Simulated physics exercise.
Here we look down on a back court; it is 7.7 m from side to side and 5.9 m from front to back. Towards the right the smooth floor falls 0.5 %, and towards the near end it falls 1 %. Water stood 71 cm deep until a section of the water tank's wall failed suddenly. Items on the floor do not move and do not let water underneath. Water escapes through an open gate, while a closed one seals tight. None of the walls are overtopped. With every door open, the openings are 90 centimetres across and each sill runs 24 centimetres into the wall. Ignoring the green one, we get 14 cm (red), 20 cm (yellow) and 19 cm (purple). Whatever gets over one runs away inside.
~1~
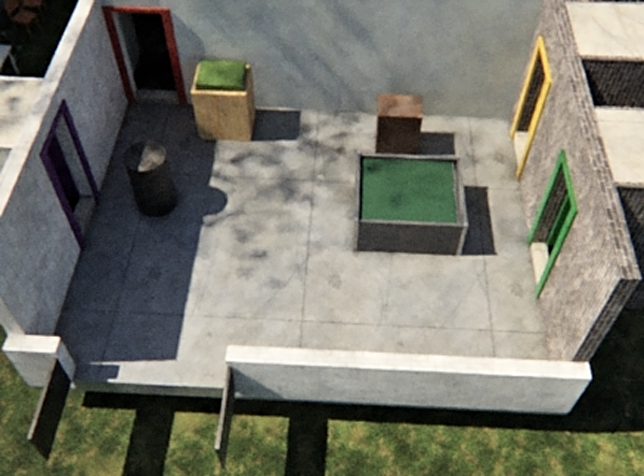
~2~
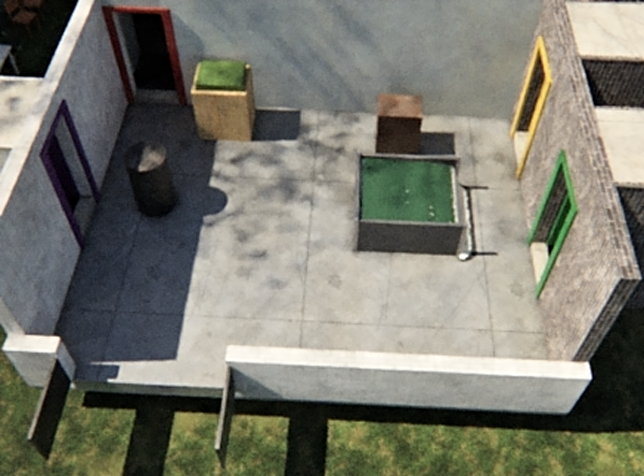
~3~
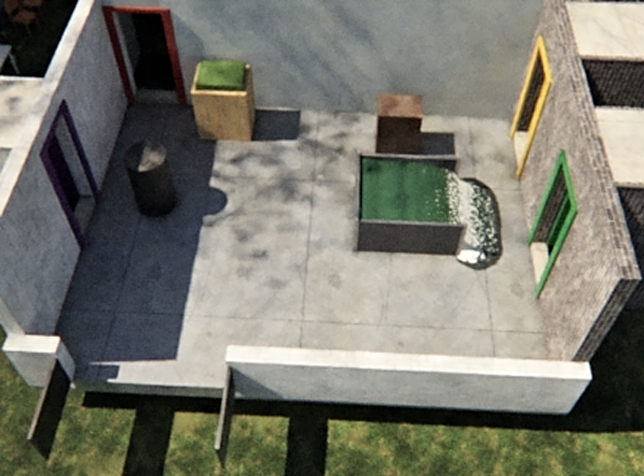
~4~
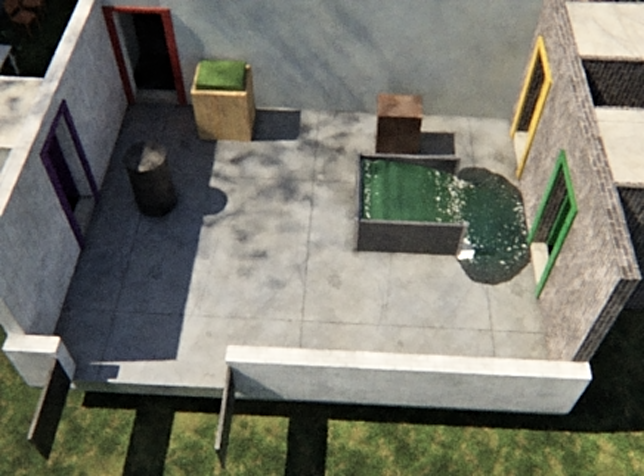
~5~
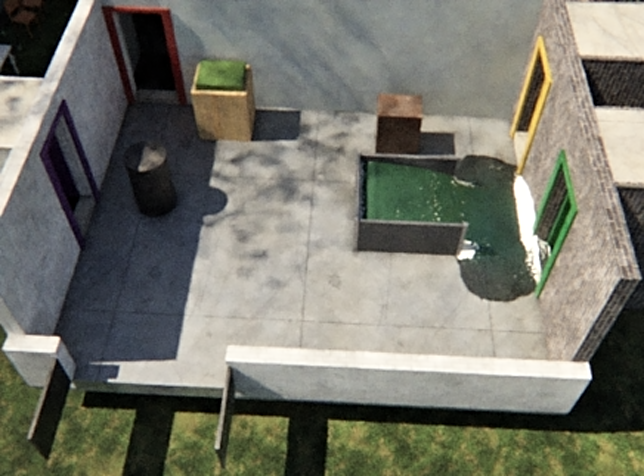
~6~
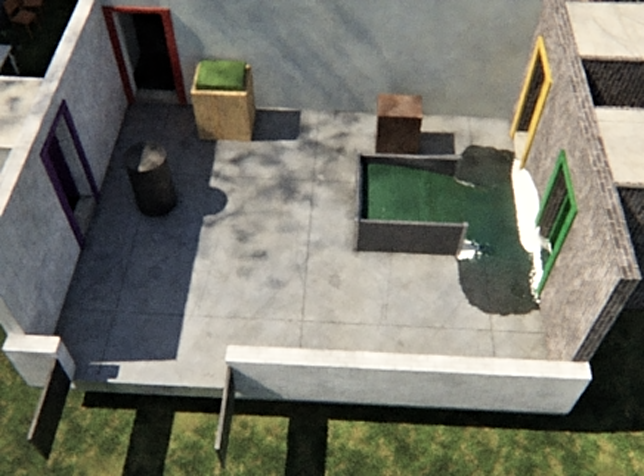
A walled back court with a grey paved floor is seen from high above, the camera still. A grey-sided tank of green water stands right of centre, with a brown box behind it, a dark barrel and grass-topped crate to the left, and purple, red, yellow and green doorways around. The tank's right side opens, and water gushes out, foaming, spreads across the floor and reaches the green door.
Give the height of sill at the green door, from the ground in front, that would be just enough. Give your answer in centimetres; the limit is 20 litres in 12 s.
Close to 31 cm.
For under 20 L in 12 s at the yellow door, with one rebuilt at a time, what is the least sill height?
Yellow - roughly 12.5 cm.
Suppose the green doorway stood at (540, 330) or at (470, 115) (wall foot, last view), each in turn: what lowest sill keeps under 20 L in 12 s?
First place around 9.5 cm, second around 22 cm.
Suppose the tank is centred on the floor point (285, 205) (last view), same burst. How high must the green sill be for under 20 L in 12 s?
Then roughly 19 cm.
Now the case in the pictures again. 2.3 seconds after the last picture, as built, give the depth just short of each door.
Door by door, in centimetres - red 0, green 16, yellow 11, purple 0.
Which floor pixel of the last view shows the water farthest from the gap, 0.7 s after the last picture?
The farthest wet point sits near (545, 389).
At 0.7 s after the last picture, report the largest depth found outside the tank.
About 46 cm at most.
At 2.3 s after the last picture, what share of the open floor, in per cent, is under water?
Some 30 in a hundred.
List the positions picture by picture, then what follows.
The water tank at (409, 191) is whole and still, 71 cm deep; the green door at (550, 231) is dry, in the first frame.
The gap is at (456, 209), the front 0.3 m out at (472, 251); the back of the water tank holds 71 cm, in the second frame.
The gap is at (455, 212), the front 0.7 m out at (497, 252); the back of the water tank holds 70 cm, in the third frame.
The front is at (530, 240), 1.3 m from the gap at (455, 213); 2.6 m2 of floor is wet, 64 cm left at the back, in the fourth frame.
Water pours out at (455, 213) and has run 1.5 m, to (545, 259); about 10 cm deep outside, 61 cm at the back, in the fifth frame.
Water pours out at (455, 214) and has run 1.6 m, to (553, 280); about 11 cm deep outside, 58 cm at the back; water is at the green door at (550, 231), in the sixth frame.
Then, 0.7 s after the last picture water covers 10 % of the floor, deepest (46 cm) near (520, 221); 29 cm at the green door, 79 litres in over its 11 cm sill.
Then, 2.3 s after the last picture water covers 30 % of the floor, deepest (26 cm) near (545, 389); 16 cm at the green door, 189 litres in over its 11 cm sill.
Then, 11.3 s after the last picture water covers 90 % of the floor, deepest (8 cm) near (545, 389); 4 cm at the green door, 199 litres in over its 11 cm sill.
At the green door as built, the water peaked near 29 cm, 0.7 s after the last picture.
With a sill of 27.5 cm, 34 litres would have come in within the 12 s; with 37 cm, 5 litres. So under 20 litres takes about 31 cm.
